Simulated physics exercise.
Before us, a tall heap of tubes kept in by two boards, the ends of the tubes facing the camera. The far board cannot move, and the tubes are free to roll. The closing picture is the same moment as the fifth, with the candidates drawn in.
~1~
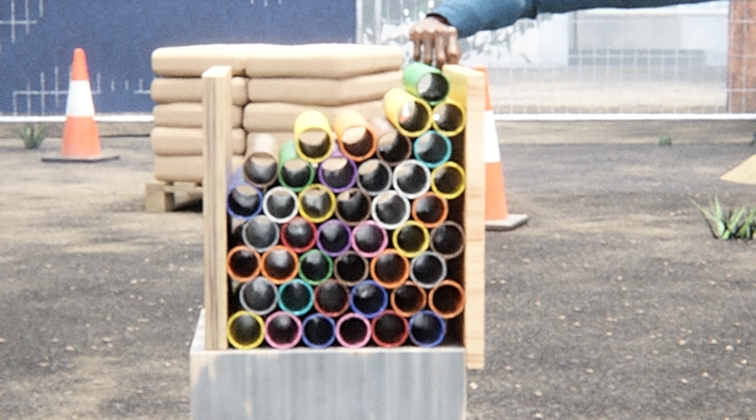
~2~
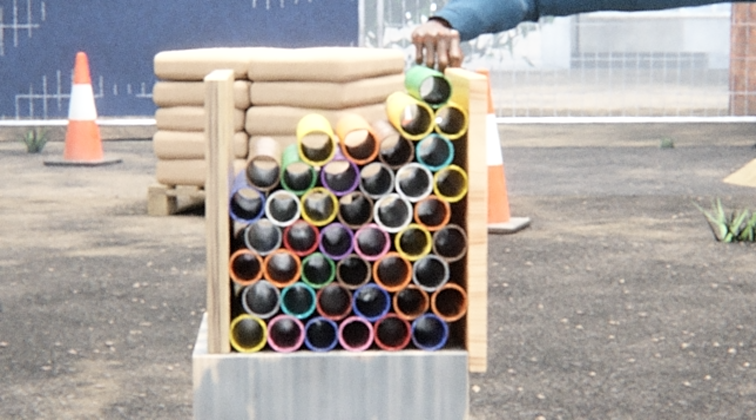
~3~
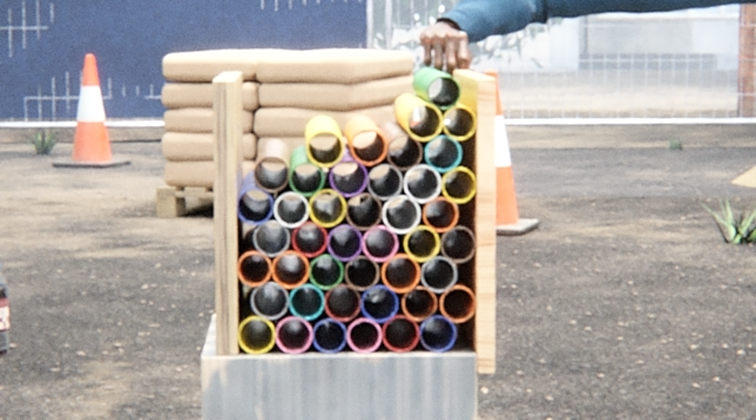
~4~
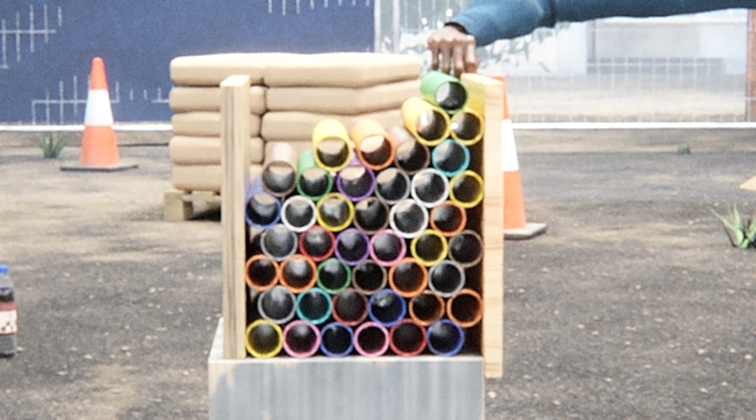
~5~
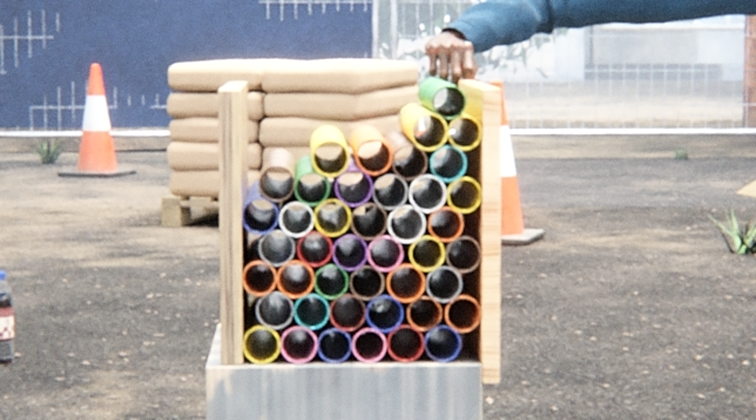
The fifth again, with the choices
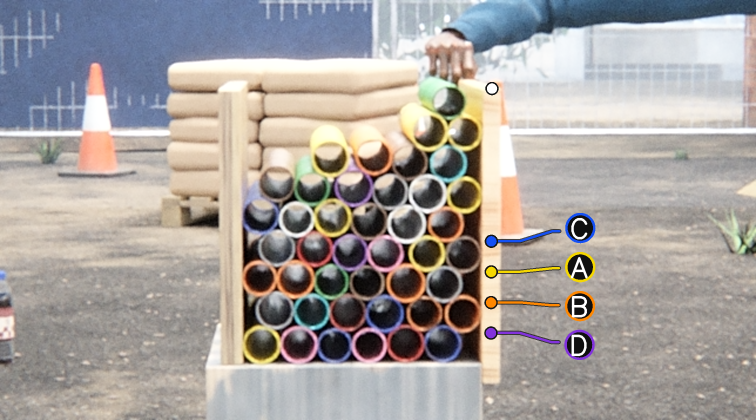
Outdoors on gritty ground, a hand rests on colourful tubes stacked between two boards, barely moving.
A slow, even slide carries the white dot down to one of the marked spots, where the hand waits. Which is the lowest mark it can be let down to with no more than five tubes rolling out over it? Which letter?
Slide it to A.
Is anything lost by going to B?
Yes, at B.
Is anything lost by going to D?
Yes, at D.
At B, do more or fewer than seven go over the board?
More than seven.
On the marked copy, A at (491, 272); B at (491, 303); C at (491, 241); D at (491, 333); the white dot at (492, 88).
Following A. Soon after the start, top of the board (482, 168).
Later, top of the board (482, 256).
In the end, top of the board (482, 271), five out over the board.
As for the rest, B more than five out over the board; C five out over the board; D more than five out over the board.
